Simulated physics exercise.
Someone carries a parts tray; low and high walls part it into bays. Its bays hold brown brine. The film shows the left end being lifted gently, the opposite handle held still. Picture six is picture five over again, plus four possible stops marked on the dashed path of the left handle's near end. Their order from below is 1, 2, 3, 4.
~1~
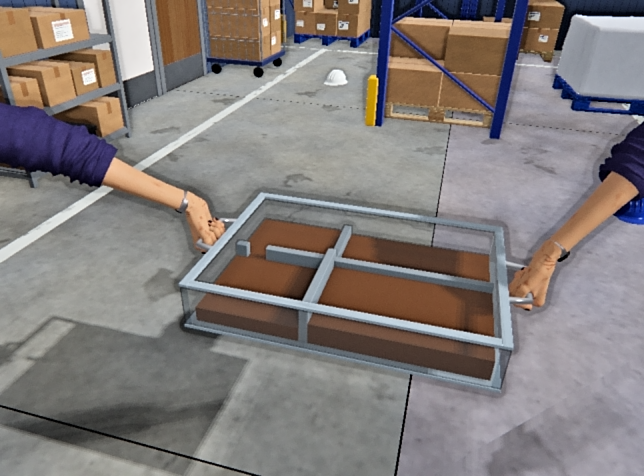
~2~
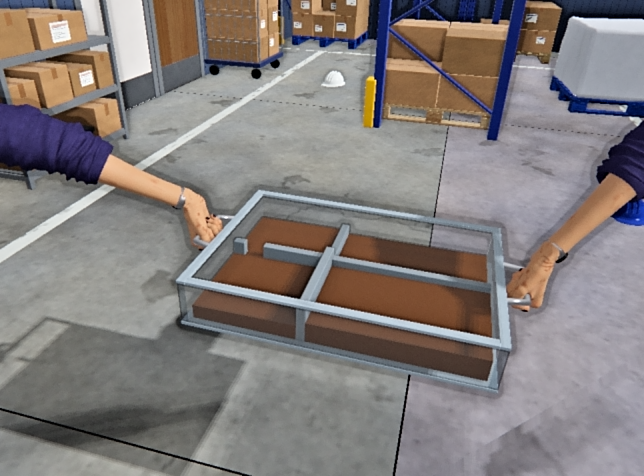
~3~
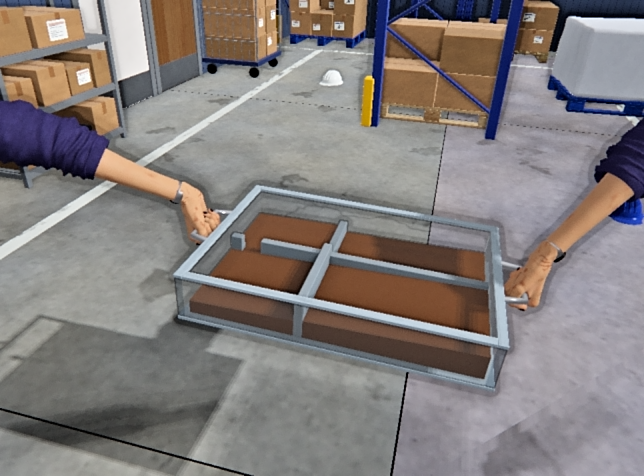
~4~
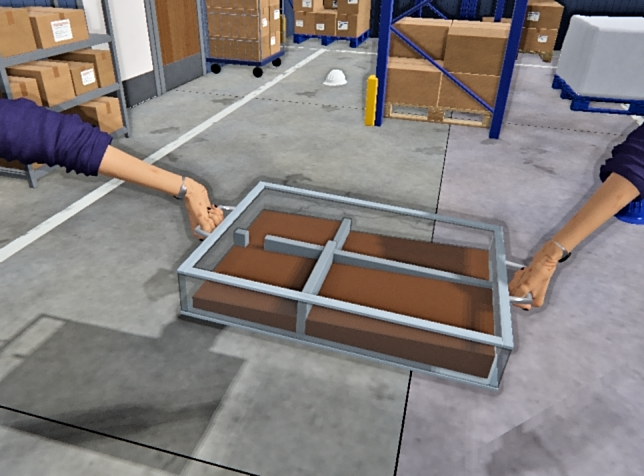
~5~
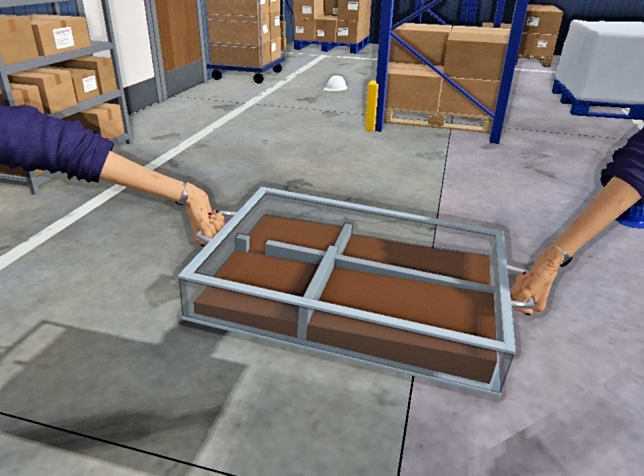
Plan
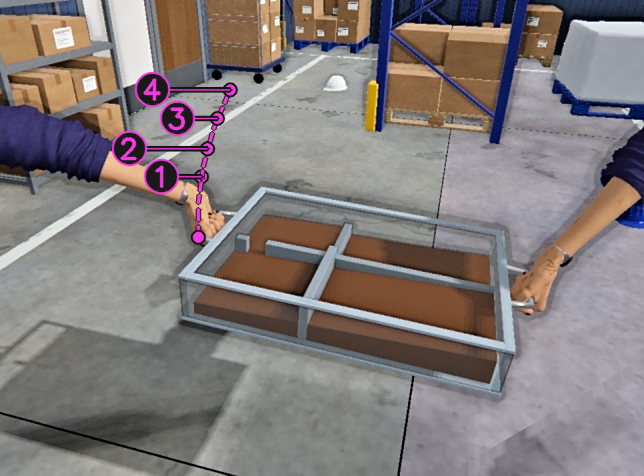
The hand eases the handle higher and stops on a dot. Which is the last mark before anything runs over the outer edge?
The answer is stop 1.
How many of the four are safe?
One.
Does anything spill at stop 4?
Yes, it does.
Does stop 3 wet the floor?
Yes, it does.
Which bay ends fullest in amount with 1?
That is the front right bay.
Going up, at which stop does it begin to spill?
2.
On the marked copy, 1 at (201, 176); 2 at (207, 148); 3 at (217, 118); 4 at (230, 89).
If 1 is chosen, nothing spills; the front right bay holds the most.
If 2 is chosen, about 8 % goes over the rim.
If 3 is chosen, about 26 % goes over the rim.
If 4 is chosen, about 41 % goes over the rim.
